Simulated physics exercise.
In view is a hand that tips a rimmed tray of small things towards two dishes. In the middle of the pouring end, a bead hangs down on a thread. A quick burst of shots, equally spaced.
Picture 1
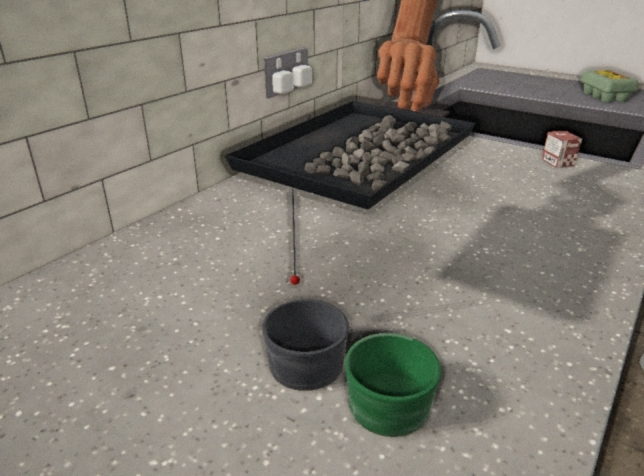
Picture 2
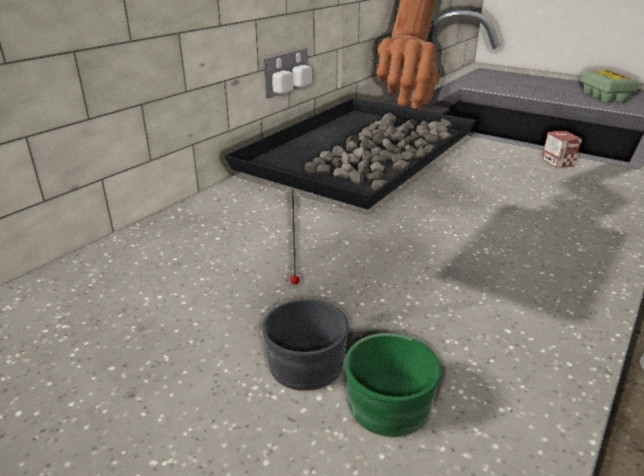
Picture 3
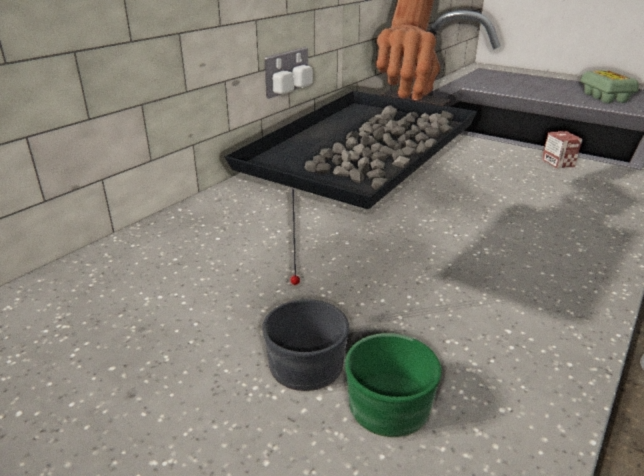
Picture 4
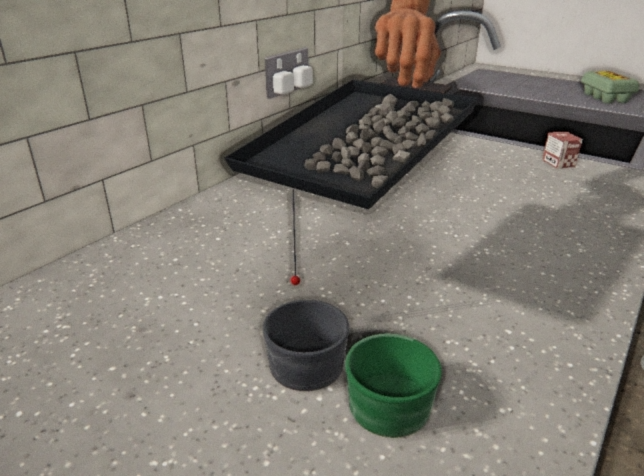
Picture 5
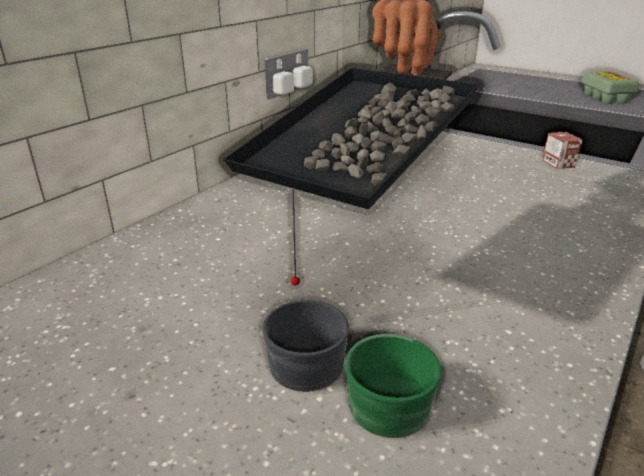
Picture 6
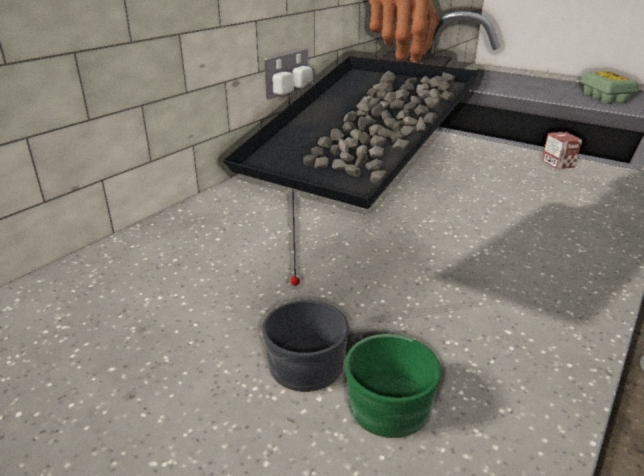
A black rimmed tray of grey gravel sits above a speckled pale countertop beside a tiled wall, seen from a fixed, raised view. A grey dish and a green dish stand in front, below a red bead on a thread, with a tap, small patterned box and green carton behind. An orange-brown hand at the far end rises steadily, tilting the tray towards the dishes while the gravel stays heaped.
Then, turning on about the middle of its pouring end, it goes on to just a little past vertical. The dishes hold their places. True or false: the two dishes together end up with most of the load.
False.
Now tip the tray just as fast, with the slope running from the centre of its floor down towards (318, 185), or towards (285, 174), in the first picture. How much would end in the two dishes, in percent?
About 60 and 10 percent.
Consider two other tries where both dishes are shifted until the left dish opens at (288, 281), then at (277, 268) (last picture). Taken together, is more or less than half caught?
Try 1: Not up to half; try 2: Not up to half.
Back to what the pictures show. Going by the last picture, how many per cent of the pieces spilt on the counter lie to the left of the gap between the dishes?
Some 100 %.
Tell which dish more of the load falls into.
So the winner turns out to be the left-side one.
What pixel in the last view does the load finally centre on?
Close to (260, 356) in the last picture.
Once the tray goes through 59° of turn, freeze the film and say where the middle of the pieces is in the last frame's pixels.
About (293, 166).
Shortly afterwards, tray tipped steeply; all but a few on the tray; only a few in the air.
Next, tray tipped right over; near half on the tray; a little in the left dish; near a quarter outside both; a little in the air.
Some moments later, tray tipped past a quarter turn; near a third in the left dish; near two thirds outside both.
In the end, tray tipped past a quarter turn; none at all in the right dish; near a third in the left dish; near two thirds outside both.
